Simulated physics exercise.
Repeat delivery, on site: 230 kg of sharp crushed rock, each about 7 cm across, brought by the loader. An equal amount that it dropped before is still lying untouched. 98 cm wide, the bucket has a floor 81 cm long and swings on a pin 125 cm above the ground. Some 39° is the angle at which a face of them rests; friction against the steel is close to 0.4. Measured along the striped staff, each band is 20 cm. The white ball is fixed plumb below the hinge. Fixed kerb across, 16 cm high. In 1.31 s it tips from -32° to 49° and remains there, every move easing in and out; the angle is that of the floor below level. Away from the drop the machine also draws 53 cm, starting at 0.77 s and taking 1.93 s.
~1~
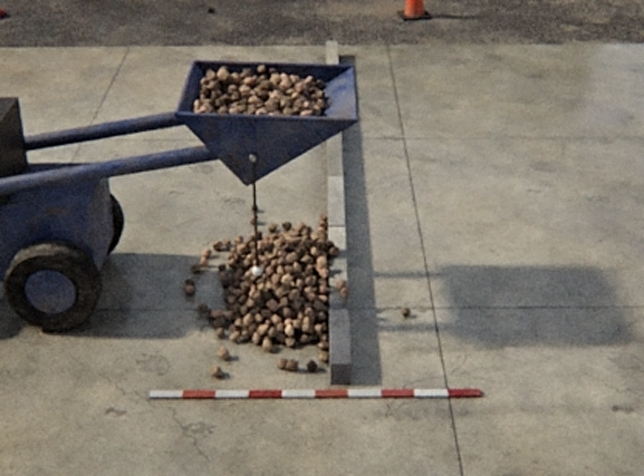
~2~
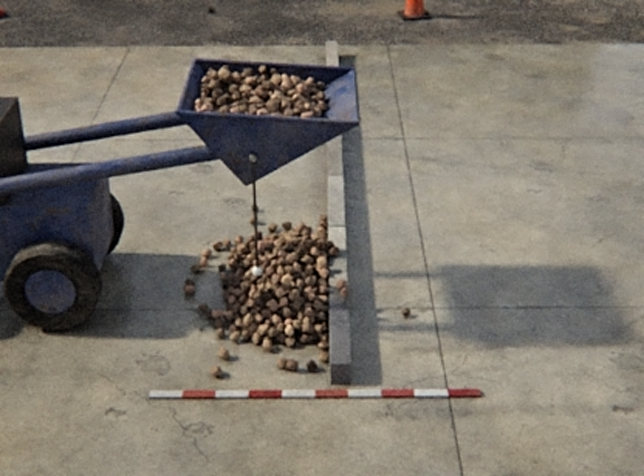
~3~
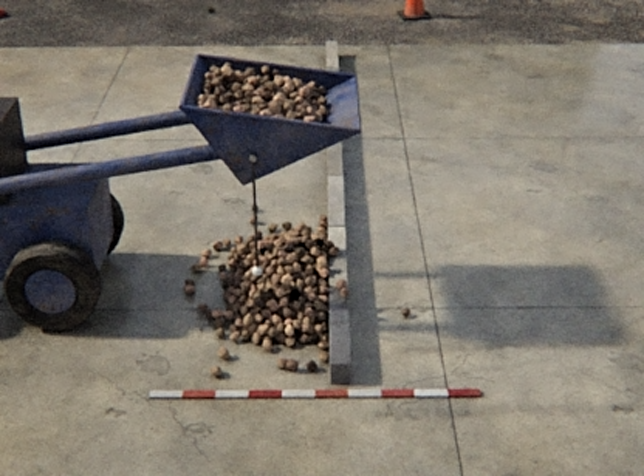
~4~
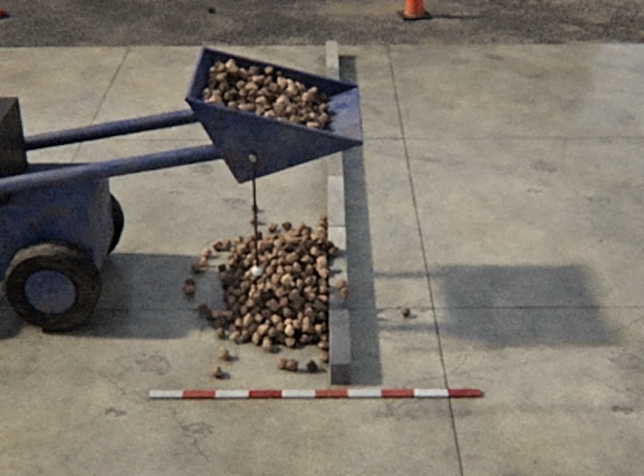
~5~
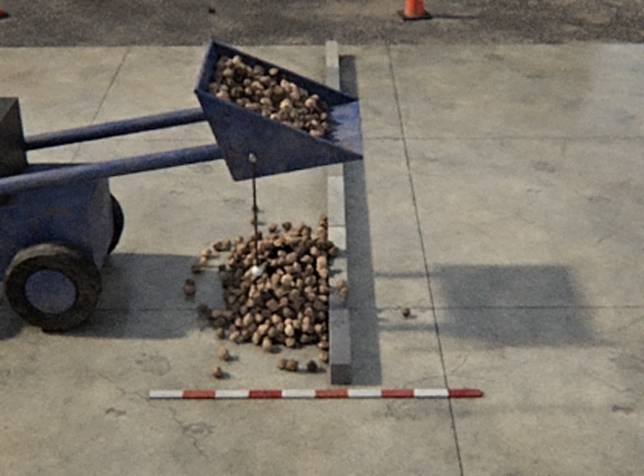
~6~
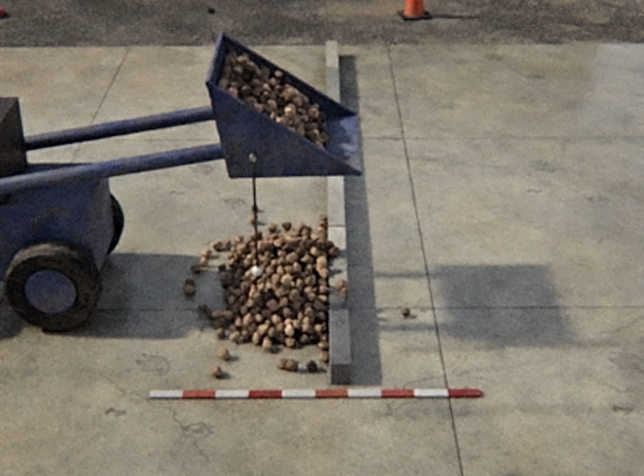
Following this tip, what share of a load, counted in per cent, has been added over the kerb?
51 per cent, roughly.
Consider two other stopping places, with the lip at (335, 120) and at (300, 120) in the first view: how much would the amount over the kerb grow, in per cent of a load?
Near 25 in a hundred first, near 5 in a hundred second.
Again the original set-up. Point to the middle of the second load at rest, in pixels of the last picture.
They end up centred around (352, 277).
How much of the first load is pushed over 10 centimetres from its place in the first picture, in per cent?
I'd say roughly 0 per cent of them.
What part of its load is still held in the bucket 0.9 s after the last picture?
About 25 percent is still in there.
Then, 0.4 s after the last picture the floor is at 36°; in per cent of one load, 99 in the bucket, 100 on this side of the kerb; the foremost stones are at (346, 254).
Then, 0.9 s after the last picture the floor is at 49°; in per cent of one load, 24 in the bucket, 158 on this side of the kerb, 18 over the kerb; the foremost stones are at (385, 275).
Then, 2.6 s after the last picture the floor is at 49°; in per cent of one load, 0 in the bucket, 148 on this side of the kerb, 52 over the kerb; the foremost stones are at (514, 278).
Then, 5.1 s after the last picture the floor is at 49°; in per cent of one load, 0 in the bucket, 148 on this side of the kerb, 52 over the kerb; the foremost stones are at (514, 278). Net gain over the kerb, 51.
